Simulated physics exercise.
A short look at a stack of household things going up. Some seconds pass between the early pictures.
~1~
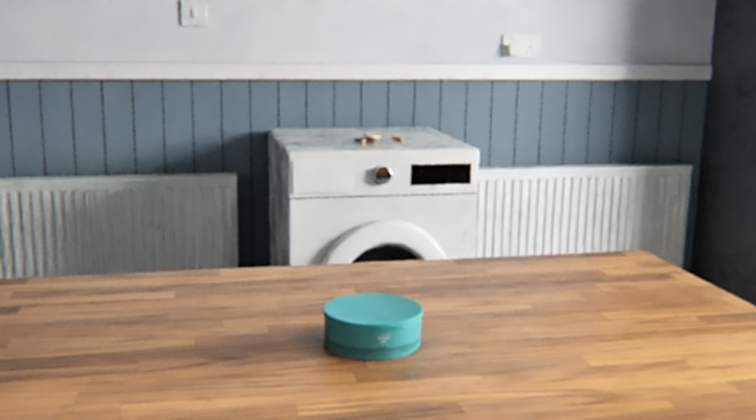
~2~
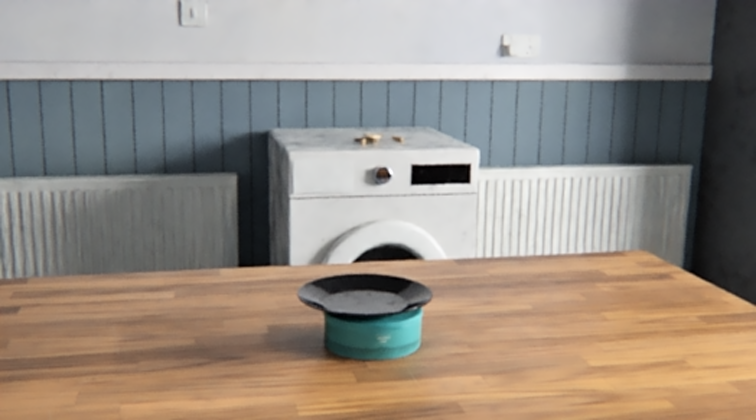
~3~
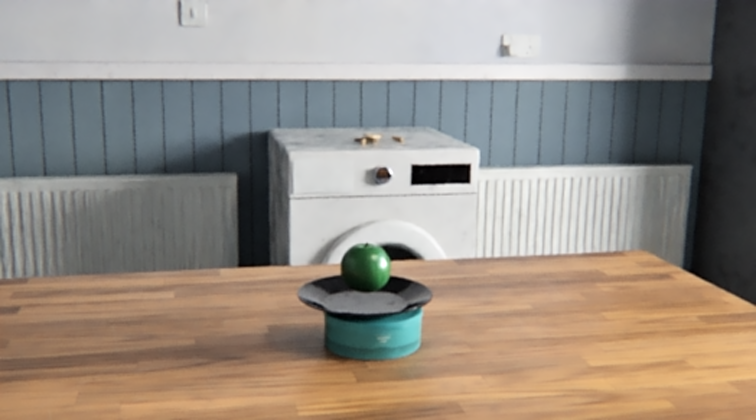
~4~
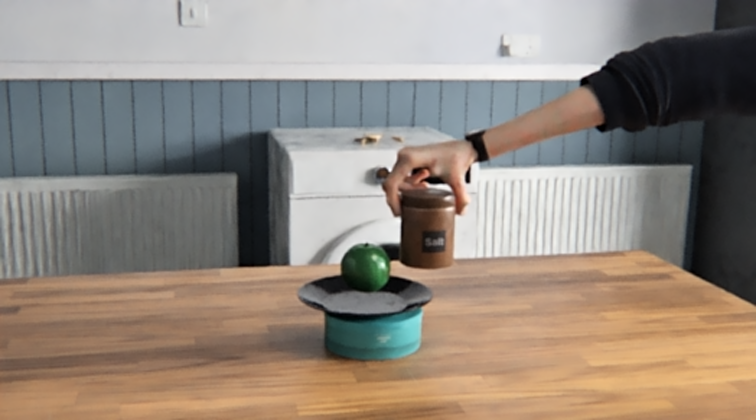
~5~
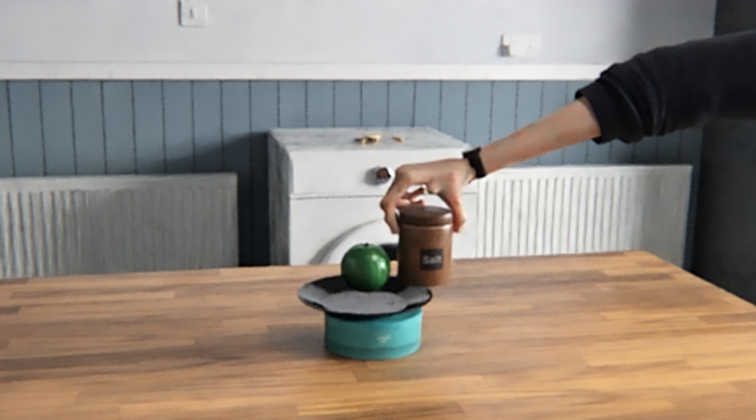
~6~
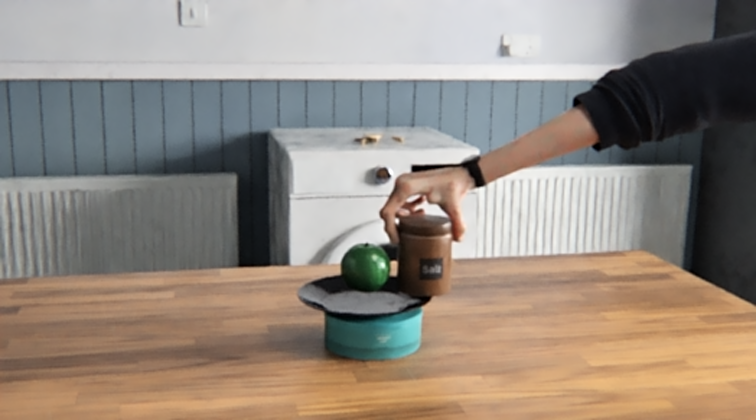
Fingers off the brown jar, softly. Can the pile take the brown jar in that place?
As it turns out, it stays up.
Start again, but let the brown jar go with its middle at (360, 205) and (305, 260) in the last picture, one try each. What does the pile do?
First, it gives way; second, it stays up.
Then, 0.90 s later than the last frame, all is still.
Then, 2.00 s later than the last frame, brown jar resting near (425, 255).
When it is over, all 4 as before. End places, in pixels of the last picture, brown jar near (425, 255). The pile holds.
